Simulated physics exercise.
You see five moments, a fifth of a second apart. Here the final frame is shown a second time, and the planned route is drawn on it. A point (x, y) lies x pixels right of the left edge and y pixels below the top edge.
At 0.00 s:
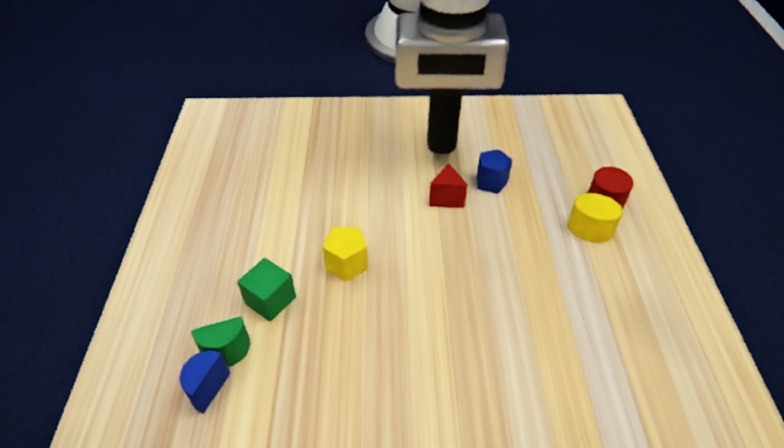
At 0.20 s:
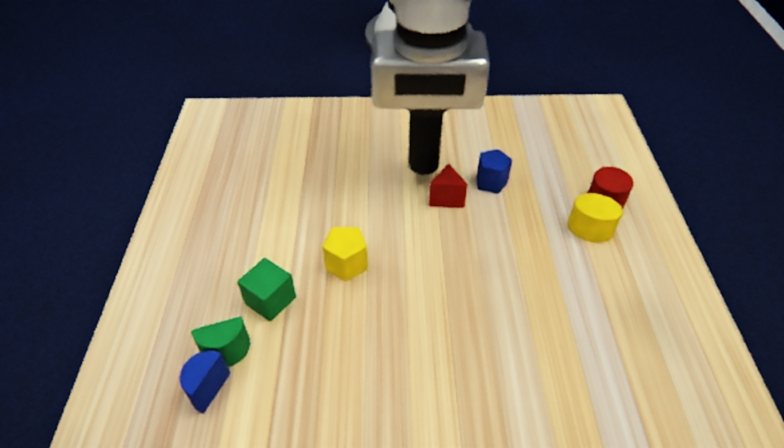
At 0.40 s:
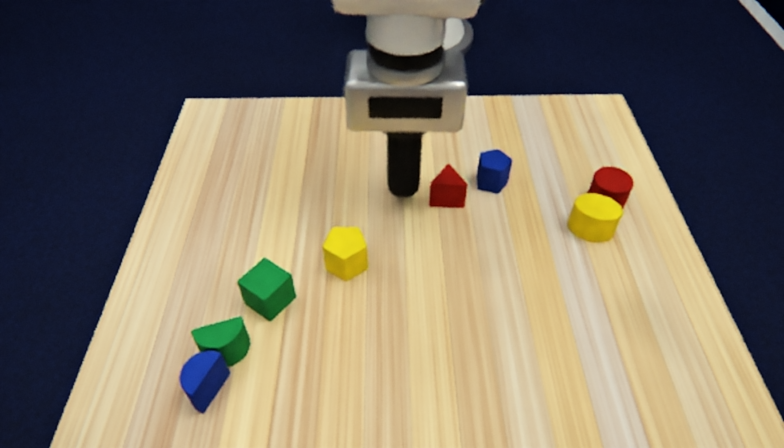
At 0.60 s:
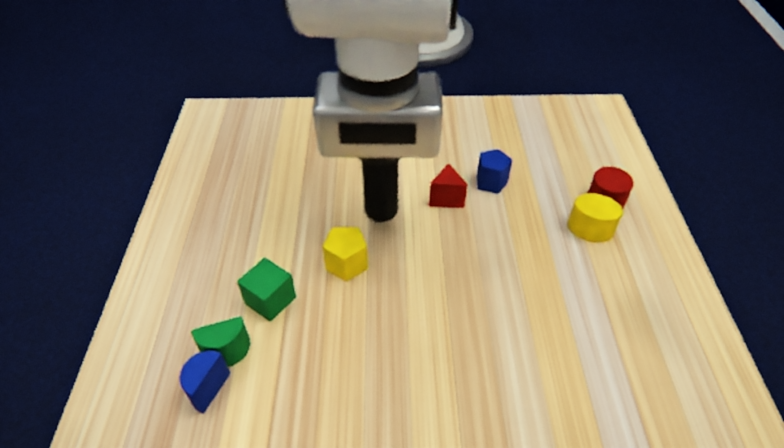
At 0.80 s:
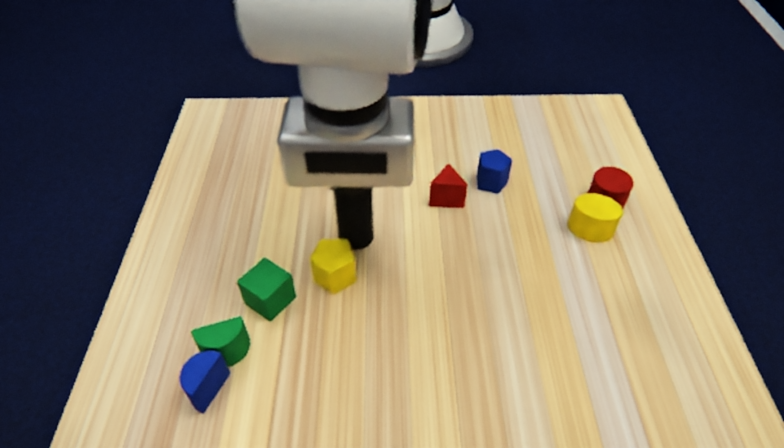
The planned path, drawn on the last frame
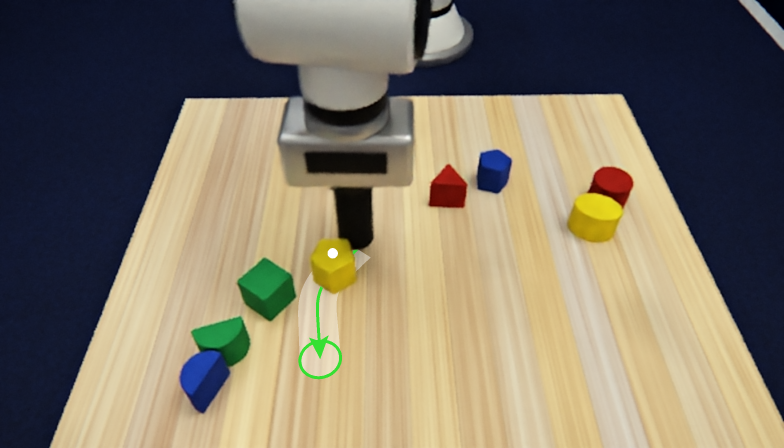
A robotic arm with a black rod reaches over a pale striped wooden board, seen from above at an angle against a dark blue surround. Yellow, green and blue blocks sit left of centre and lower left, with red and blue ones near the top and red and yellow cylinders at right. The rod glides down and left past the red triangular block, then nudges the yellow block slightly down-left, while the camera stays still.
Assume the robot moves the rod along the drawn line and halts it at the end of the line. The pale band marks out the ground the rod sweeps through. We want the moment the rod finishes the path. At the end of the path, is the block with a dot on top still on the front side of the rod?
No.
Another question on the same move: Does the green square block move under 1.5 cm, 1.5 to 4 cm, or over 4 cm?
Answer: Less than 1.5 cm.
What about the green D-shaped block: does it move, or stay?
At the moment the path ends, the green D-shaped block still stands where it did.
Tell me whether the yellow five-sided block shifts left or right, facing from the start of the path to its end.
Sideways, to the right.
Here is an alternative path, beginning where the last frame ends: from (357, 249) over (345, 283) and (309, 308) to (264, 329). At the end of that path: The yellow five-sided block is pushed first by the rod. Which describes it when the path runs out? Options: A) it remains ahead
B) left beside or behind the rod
Option A.
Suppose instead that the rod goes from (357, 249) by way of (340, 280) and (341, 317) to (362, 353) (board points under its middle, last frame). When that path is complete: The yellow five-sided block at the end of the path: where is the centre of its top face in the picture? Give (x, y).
By then it is at (297, 302).
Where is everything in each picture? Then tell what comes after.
Tip of the rod (442, 146), middles of tops, green D-shaped block (218, 332), green square block (264, 278), yellow five-sided block (345, 241), in the first frame.
Rod (424, 166), nothing pushed, in the second frame.
Rod (404, 187), nothing pushed, in the third frame.
Rod (381, 211), nothing pushed, in the fourth frame.
Rod (356, 238), green D-shaped block (218, 332), green square block (264, 278), yellow five-sided block (333, 253), in the fifth frame.
The line goes from (357, 249) over (328, 277) and (318, 315) to (320, 359); the dot is on the yellow five-sided block.
The first path, step by step. One third of the way, rod (326, 268); yellow five-sided block (305, 287).
Two thirds of the way, rod (316, 307); yellow five-sided block (284, 323), turned 40° clockwise.
At the end, rod (318, 349); green D-shaped block unmoved; green square block unmoved; yellow five-sided block (272, 344), turned 75° clockwise.
